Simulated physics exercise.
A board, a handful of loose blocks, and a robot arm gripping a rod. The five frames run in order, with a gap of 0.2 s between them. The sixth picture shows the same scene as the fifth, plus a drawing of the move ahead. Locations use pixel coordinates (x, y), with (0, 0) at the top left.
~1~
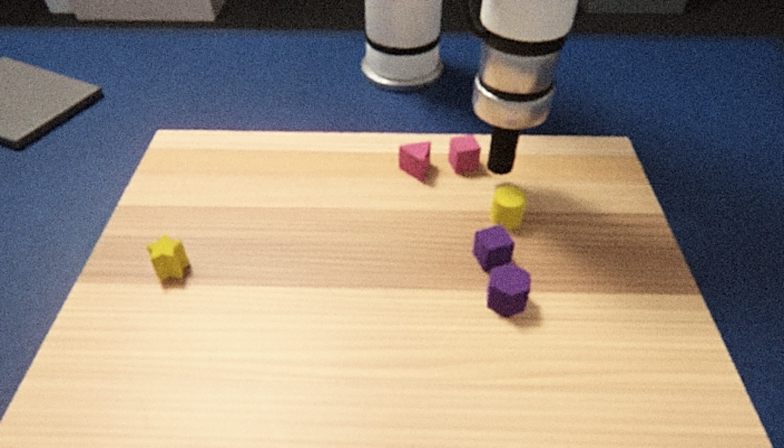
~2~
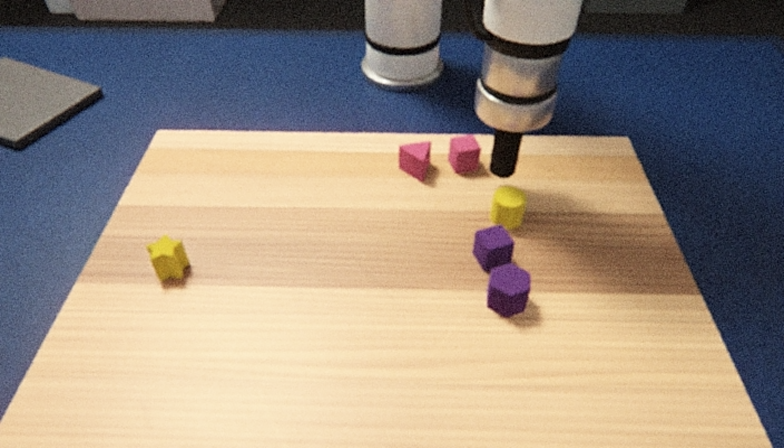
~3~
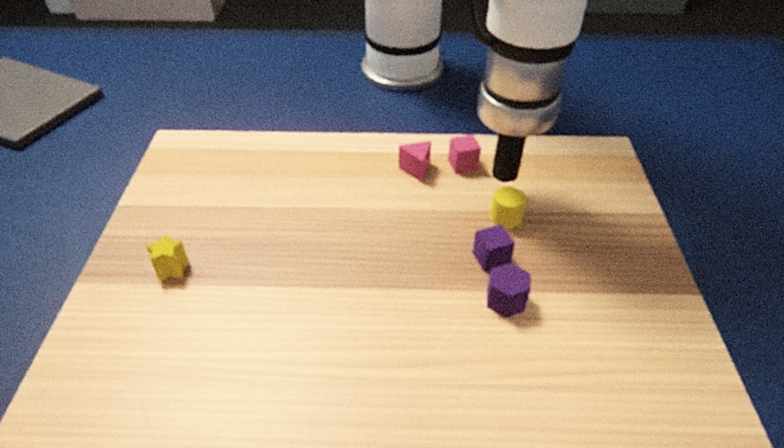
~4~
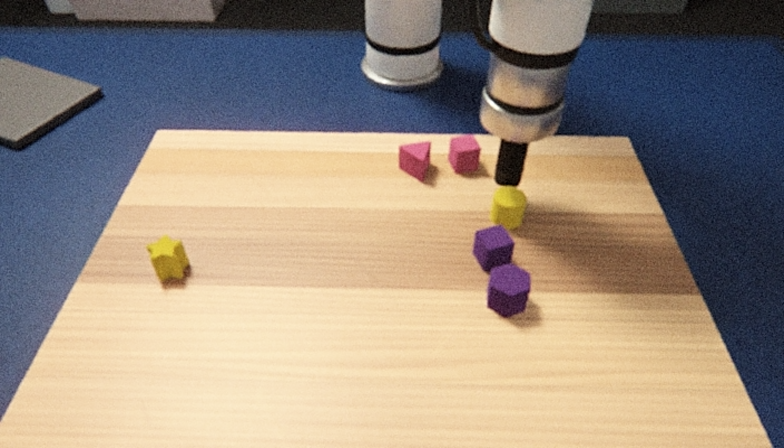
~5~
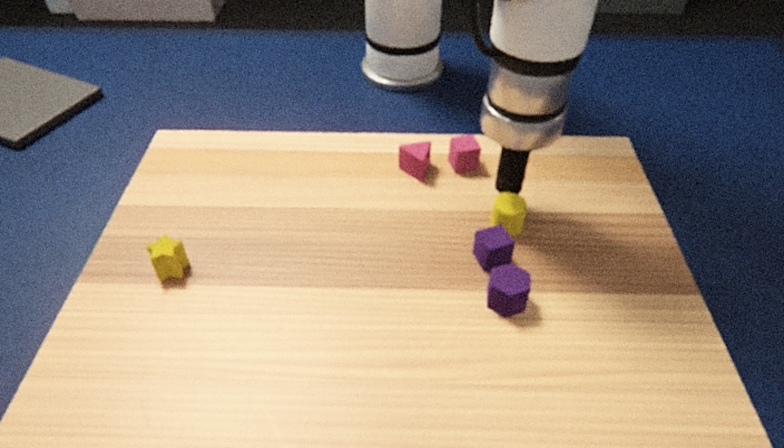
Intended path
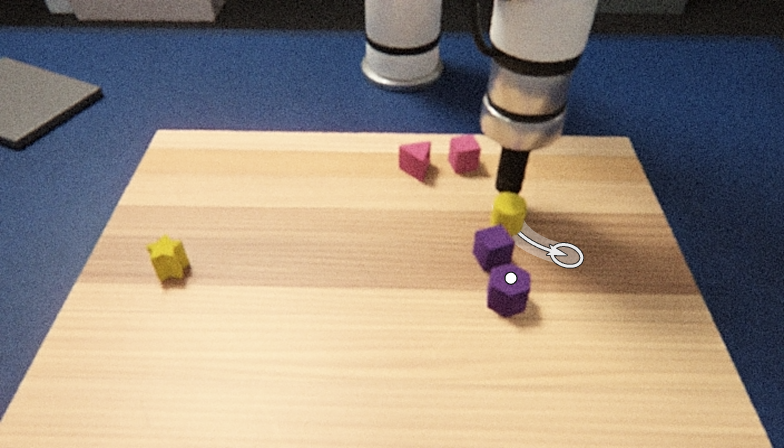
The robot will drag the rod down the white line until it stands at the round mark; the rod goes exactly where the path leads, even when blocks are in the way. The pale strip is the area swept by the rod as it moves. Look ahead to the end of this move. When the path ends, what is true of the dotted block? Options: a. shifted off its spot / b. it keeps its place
Letter b.
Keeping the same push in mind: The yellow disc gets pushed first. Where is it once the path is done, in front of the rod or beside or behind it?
My guess is it ends up beside or behind the rod.
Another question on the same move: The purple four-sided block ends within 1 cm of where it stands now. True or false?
The statement is false.
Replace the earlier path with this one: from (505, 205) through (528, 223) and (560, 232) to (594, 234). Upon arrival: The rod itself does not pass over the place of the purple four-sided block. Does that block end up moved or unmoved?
The purple four-sided block will stay where it is.
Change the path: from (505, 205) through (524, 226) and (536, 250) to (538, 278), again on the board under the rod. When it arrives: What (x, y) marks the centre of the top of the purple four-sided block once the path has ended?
The spot you're after is about (476, 245) in the image.
Drawn move, from (505, 205) through (513, 226) and (535, 244) to (567, 255); the dot is on the purple hexagonal block.
What follows on the original path. One third of the way, rod at (517, 210); purple four-sided block at (492, 240); yellow disc at (515, 225).
Two thirds of the way, rod at (540, 228); purple four-sided block at (489, 242); yellow disc at (523, 239).
At the end, rod at (572, 239); purple four-sided block at (489, 242); yellow disc at (525, 239); purple hexagonal block still.
